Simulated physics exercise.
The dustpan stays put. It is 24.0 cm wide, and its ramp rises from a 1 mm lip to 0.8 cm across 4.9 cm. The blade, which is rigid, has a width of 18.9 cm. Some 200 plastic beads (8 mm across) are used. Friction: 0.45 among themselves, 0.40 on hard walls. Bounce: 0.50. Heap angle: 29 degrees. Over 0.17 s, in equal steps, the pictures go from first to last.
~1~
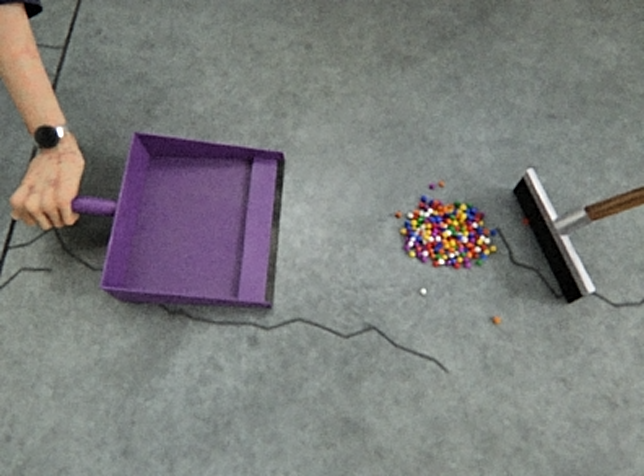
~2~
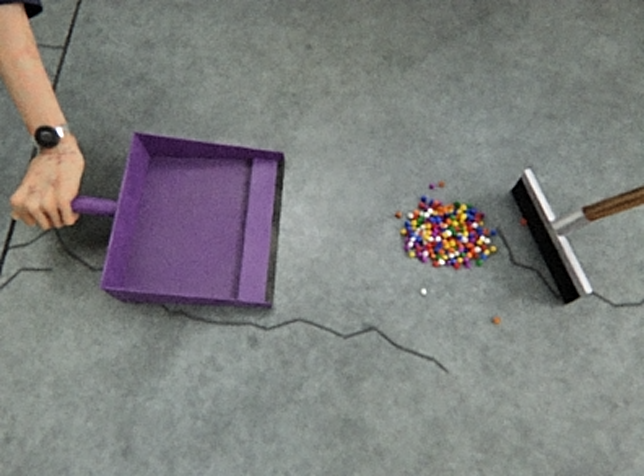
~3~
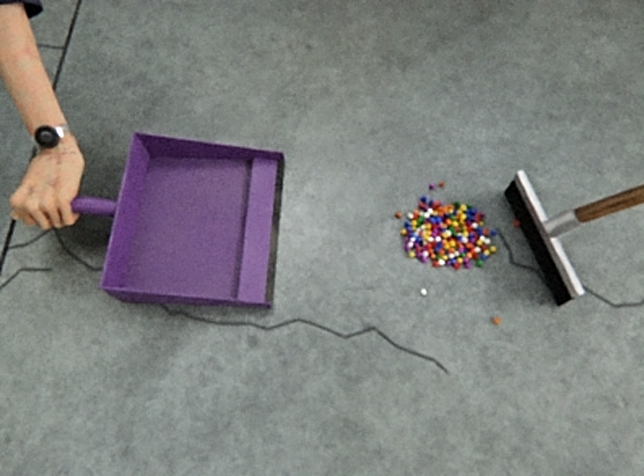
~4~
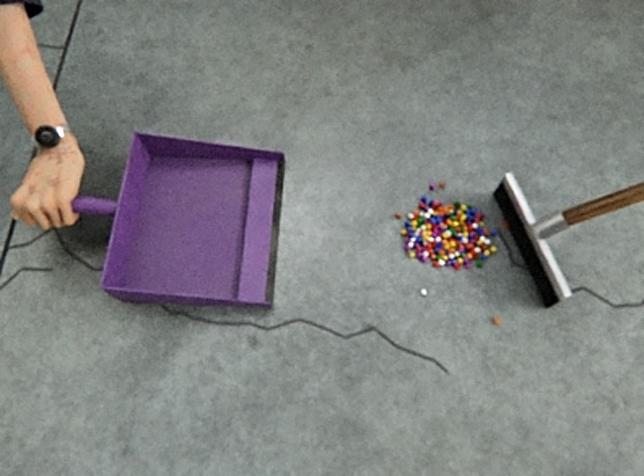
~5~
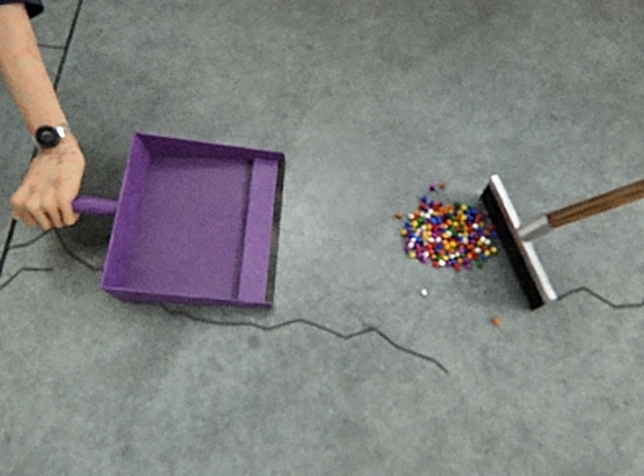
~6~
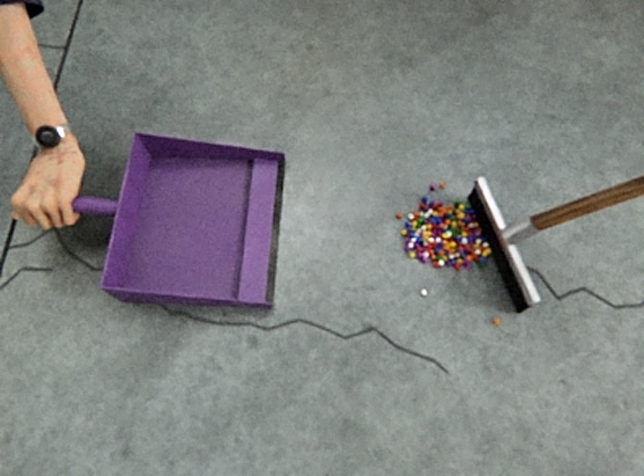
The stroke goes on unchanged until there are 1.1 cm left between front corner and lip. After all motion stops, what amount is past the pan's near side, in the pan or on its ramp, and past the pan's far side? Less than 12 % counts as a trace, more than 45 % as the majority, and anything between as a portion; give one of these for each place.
Near side - a portion, pan - a portion, far side - a trace.
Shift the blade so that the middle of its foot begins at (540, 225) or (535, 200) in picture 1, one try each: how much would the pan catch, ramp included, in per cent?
The two tries give about 30 % and about 25 %.
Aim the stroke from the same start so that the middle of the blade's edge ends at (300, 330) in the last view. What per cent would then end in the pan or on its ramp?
That would come to near 15 percent.
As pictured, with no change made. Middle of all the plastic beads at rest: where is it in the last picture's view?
Somewhere near (277, 273) in the last picture.
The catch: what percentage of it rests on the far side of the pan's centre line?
Share: Approx. 0 %.
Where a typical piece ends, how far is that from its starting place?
It comes to some 26 cm.
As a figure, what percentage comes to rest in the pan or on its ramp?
My estimate is some 25 per cent.
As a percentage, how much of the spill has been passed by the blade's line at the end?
Roughly 20 in a hundred.
Then, 0.23 s after the last picture, middle of the blade 18 cm from the lip; 0 % over the lip, far side 0 %, near side 5 %.
Then, 0.38 s after the last picture, middle of the blade 9 cm from the lip; 0 % over the lip, far side 0 %, near side 15 %.
Then, 0.65 s after the last picture, middle of the blade 4 cm from the lip; 30 % over the lip, far side 0 %, near side 25 %.
In the end, near side 25 %, pan 25 %, far side 0 %, in front of the lip or behind the blade 50 %.
